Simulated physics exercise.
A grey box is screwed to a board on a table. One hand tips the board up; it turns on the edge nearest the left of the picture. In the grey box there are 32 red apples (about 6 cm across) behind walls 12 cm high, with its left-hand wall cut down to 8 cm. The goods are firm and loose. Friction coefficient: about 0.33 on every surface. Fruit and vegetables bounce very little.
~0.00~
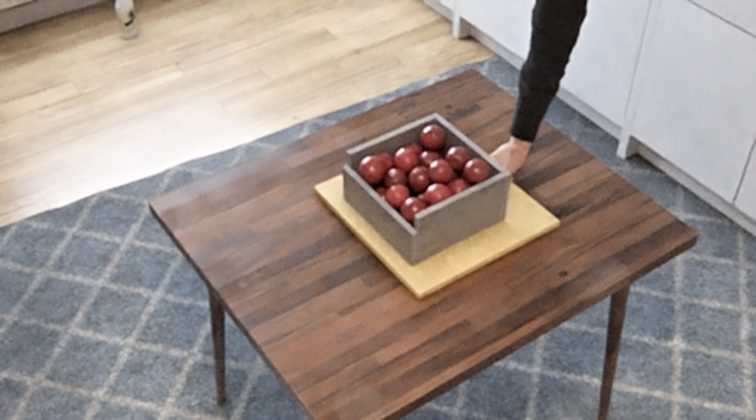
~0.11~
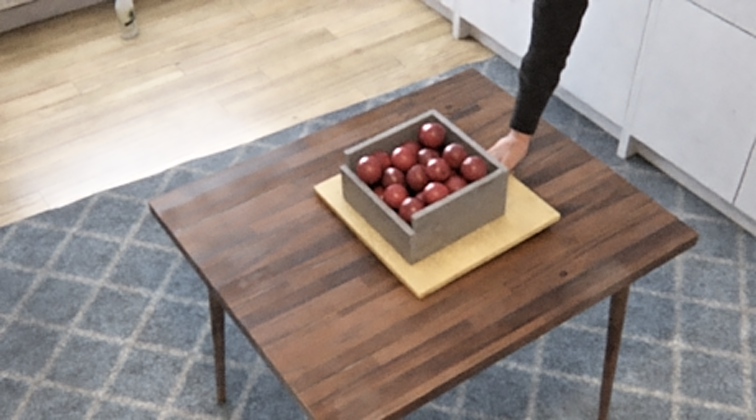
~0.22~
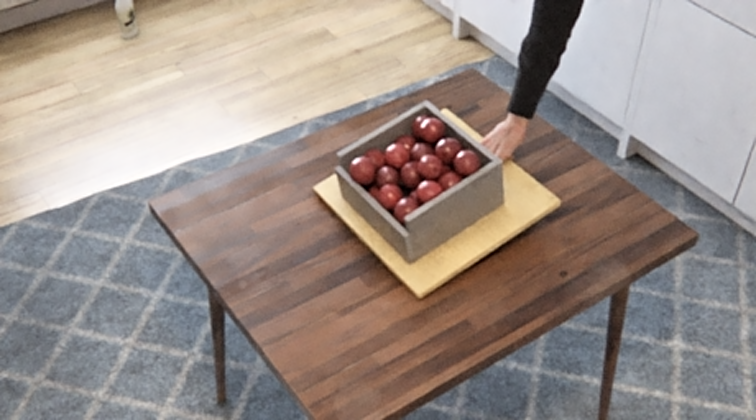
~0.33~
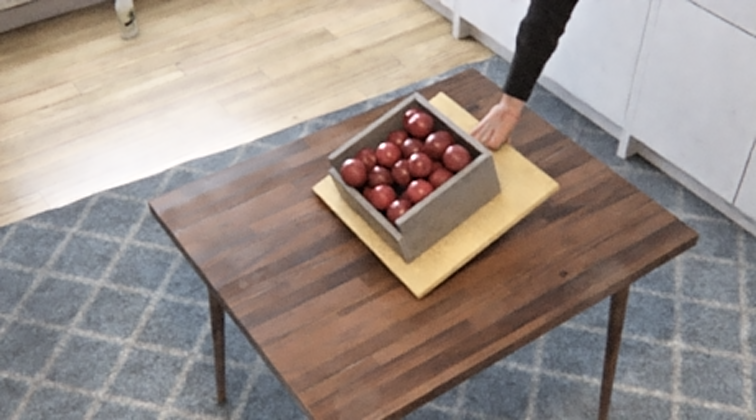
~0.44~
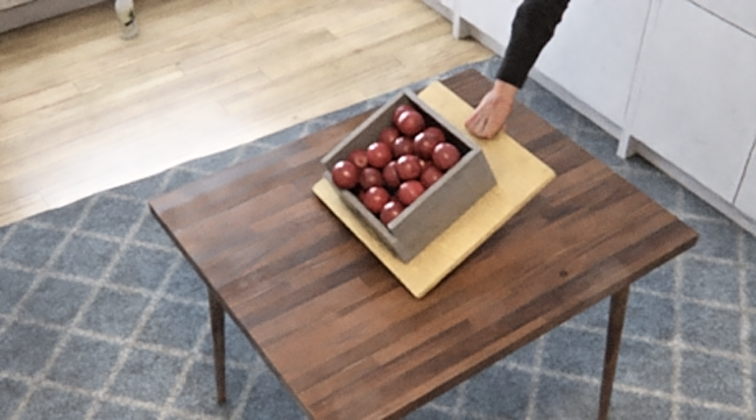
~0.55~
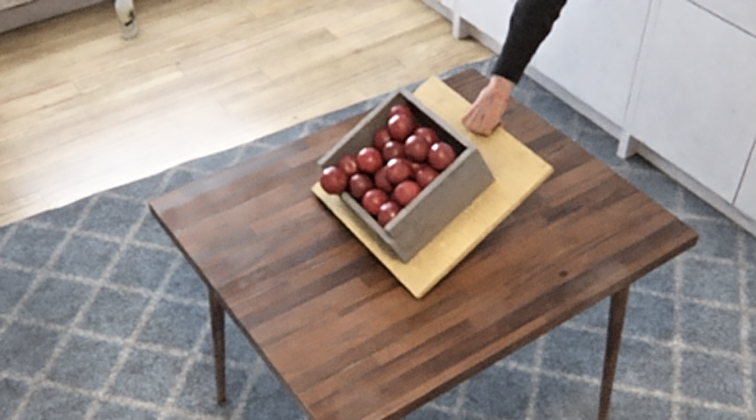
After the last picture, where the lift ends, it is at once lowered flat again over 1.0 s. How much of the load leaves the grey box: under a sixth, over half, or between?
The grey box loses under a sixth of its red apples.
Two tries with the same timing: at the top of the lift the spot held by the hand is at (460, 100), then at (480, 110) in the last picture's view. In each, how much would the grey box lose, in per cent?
Grey box 40 then 10 per cent.
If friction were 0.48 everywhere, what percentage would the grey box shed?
In that case grey box 10 per cent.
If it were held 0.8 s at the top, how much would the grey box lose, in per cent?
Then grey box 0 per cent.
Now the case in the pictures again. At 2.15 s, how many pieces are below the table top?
Some 0 pieces.
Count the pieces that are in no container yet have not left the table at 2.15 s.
About 1.
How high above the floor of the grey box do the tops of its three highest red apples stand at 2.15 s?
Roughly 15 cm high.
After 0.81 s, tilt 23°; the grey box is down by 1 of 32.
After 1.13 s, tilt 11°; the grey box is down by 1 of 32.
After 1.58 s, tilt 0°; the grey box is down by 1 of 32.
Outcome (at 2.15 s), the grey box is down by 1 of 32. Asked share, 1 of 32, 3 per cent.
